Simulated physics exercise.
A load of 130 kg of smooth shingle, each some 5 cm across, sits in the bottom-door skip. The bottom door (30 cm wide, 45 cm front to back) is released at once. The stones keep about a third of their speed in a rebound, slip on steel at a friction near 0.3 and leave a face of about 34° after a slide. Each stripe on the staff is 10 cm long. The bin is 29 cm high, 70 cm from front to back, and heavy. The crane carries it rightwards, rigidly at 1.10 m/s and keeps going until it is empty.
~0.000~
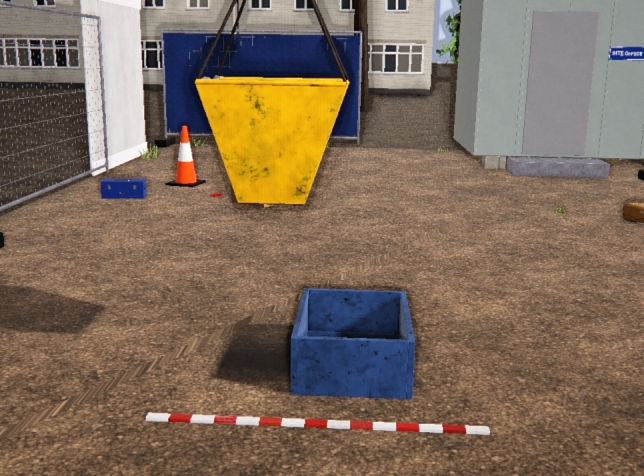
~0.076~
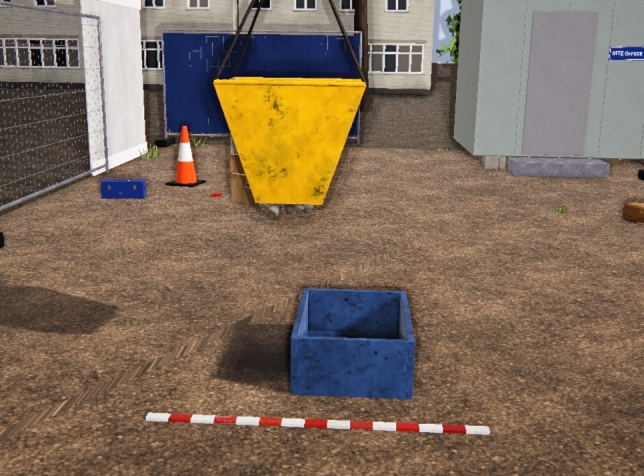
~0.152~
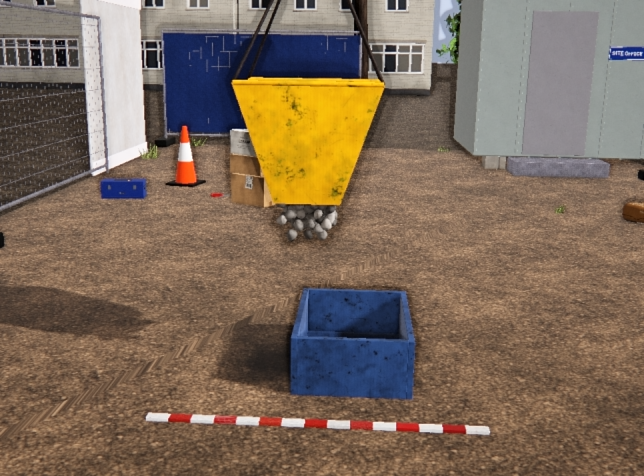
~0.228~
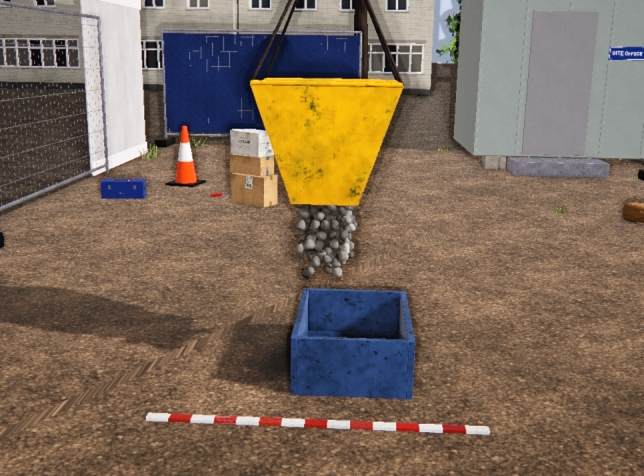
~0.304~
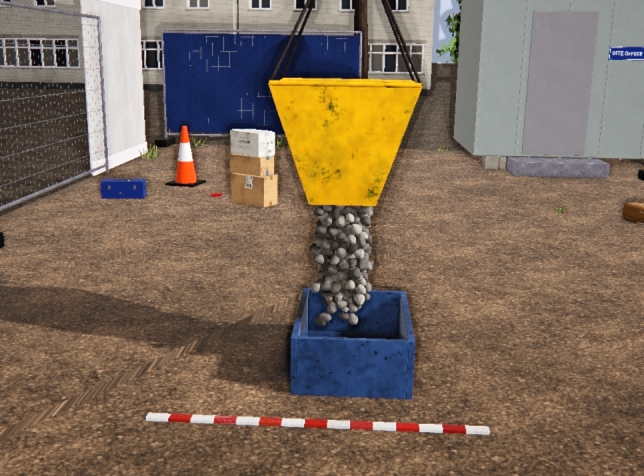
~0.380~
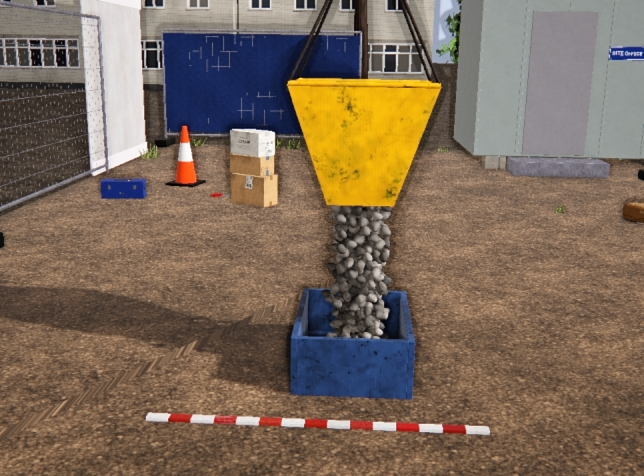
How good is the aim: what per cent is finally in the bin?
About 62 per cent.
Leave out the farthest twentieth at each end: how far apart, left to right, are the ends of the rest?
Roughly 140 cm.
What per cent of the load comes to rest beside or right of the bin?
Some 40 per cent of the load.
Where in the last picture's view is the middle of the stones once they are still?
Near (386, 353).
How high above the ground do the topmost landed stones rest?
Some 26 cm high.
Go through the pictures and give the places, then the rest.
In the first frame, the outlet is at (271, 193); nothing has dropped yet.
In the second frame, the outlet is at (289, 193); 4 % is out.
The third frame shows outlet at (307, 193), the stream shows down to (303, 229); 84 % still inside.
The fourth frame shows outlet at (325, 194), the stream shows down to (319, 265); 70 % still inside.
The fifth frame shows outlet at (343, 194), the stream shows down to (338, 307); 57 % still inside.
The sixth frame shows outlet at (361, 195), the stream shows down to (358, 304); 40 % still inside.
After 0.7 s, 0 % in the bottom-door skip, 61 % falling or lying in the bin, 39 % falling or lying beside or right of the bin; the stones farthest right are at (477, 367).
After 1.1 s, 0 % in the bottom-door skip, 62 % falling or lying in the bin, 38 % falling or lying beside or right of the bin; the stones farthest right are at (612, 365).
After 1.7 s, 0 % in the bottom-door skip, 62 % falling or lying in the bin, 38 % falling or lying beside or right of the bin.
After 2.6 s, 0 % in the bottom-door skip, 62 % falling or lying in the bin, 38 % falling or lying beside or right of the bin.
After 4.5 s, 0 % in the bottom-door skip, 62 % in the bin, 38 % beside or right of the bin.
